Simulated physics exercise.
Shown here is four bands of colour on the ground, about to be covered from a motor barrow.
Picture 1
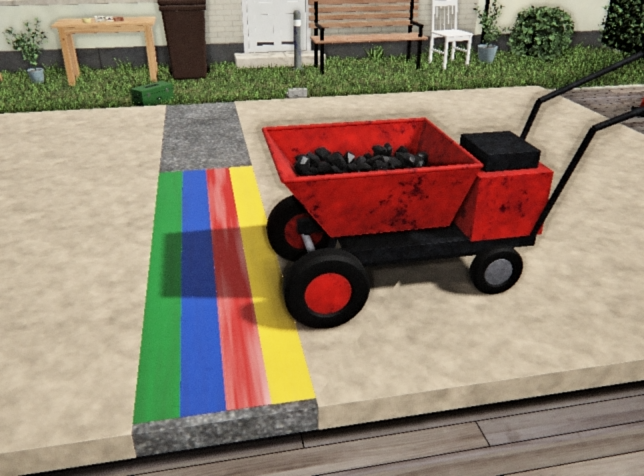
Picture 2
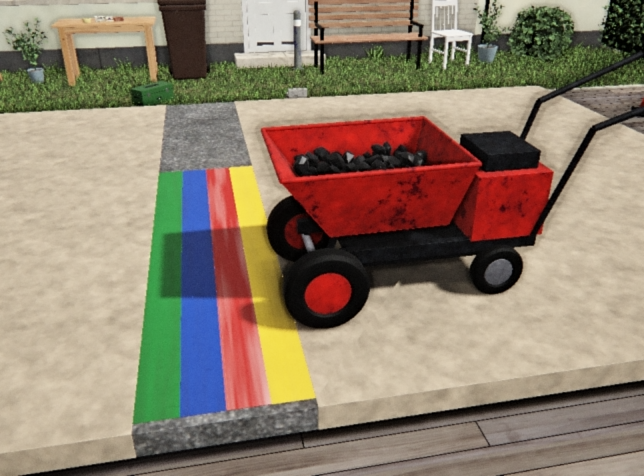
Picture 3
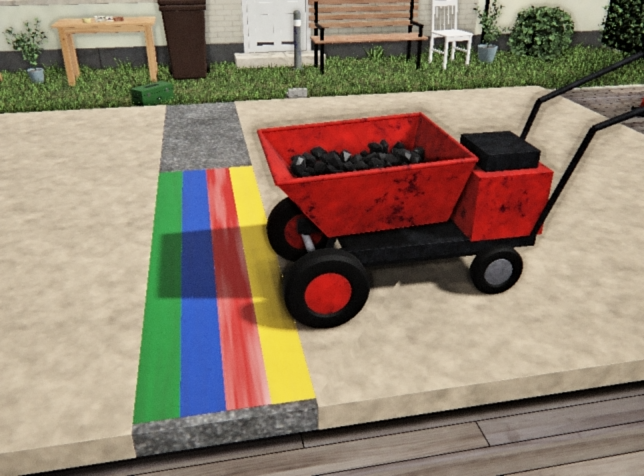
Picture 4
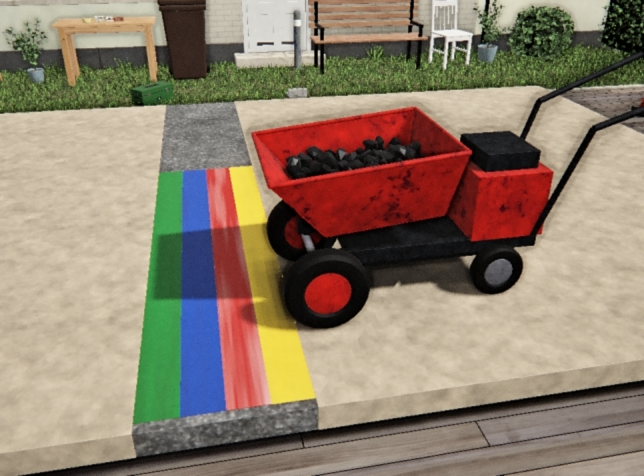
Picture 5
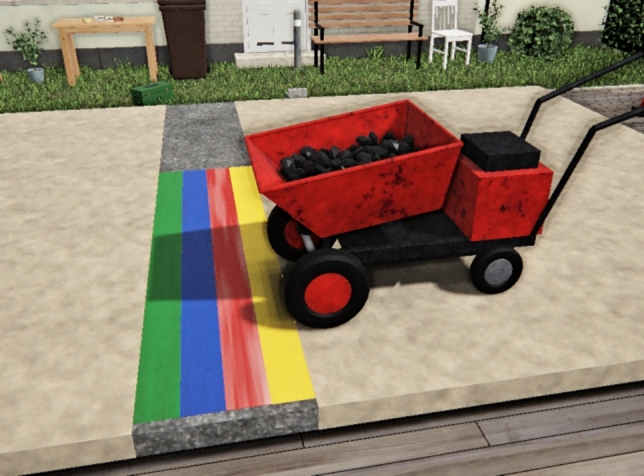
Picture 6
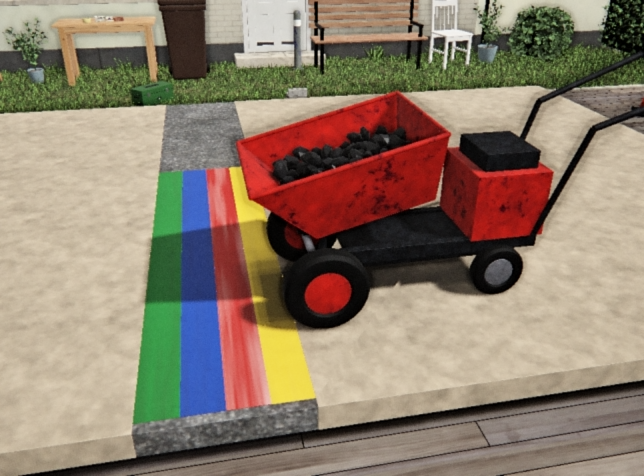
A paved garden strip, with grass, a wooden bench, a white chair and a small table behind it, is seen from slightly above by a camera that stays still. A red motor barrow with black handles holds dark lumps in its skip, right of green, blue, red and yellow bands on the ground. The skip starts level, then slowly tilts a little toward the left, its rear rising while the wheels stay put.
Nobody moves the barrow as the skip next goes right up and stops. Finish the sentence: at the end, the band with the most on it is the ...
At the end, the band with the most on it is the green one.
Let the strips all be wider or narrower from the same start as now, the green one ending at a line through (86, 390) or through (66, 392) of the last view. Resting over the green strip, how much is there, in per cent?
Near 30 and then 20 in a hundred.
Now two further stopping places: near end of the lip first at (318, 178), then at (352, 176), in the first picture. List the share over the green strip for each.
It works out to 20 per cent in the first case and 10 per cent in the second.
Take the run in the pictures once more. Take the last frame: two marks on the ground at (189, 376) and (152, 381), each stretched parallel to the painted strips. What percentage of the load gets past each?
Estimate: 60 % and 40 %, respectively.
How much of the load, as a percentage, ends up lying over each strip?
Yellow 0 %, red 0 %, blue 10 %, green 30 %.
Just after the last frame, skip tipped steeply; every one in the skip.
A moment on, skip tipped right over; almost all in the skip; just a few over the blue strip; about a tenth over the green strip; just a few falling; just a few off the paint.
Further on, skip tipped right over; roughly a third in the skip; about a tenth over the blue strip; roughly a quarter over the green strip; roughly a quarter off the paint.
When it is over, skip tipped right over; roughly a third in the skip; not one over the yellow strip; just a few over the red strip; about a tenth over the blue strip; roughly a quarter over the green strip; roughly a quarter off the paint.
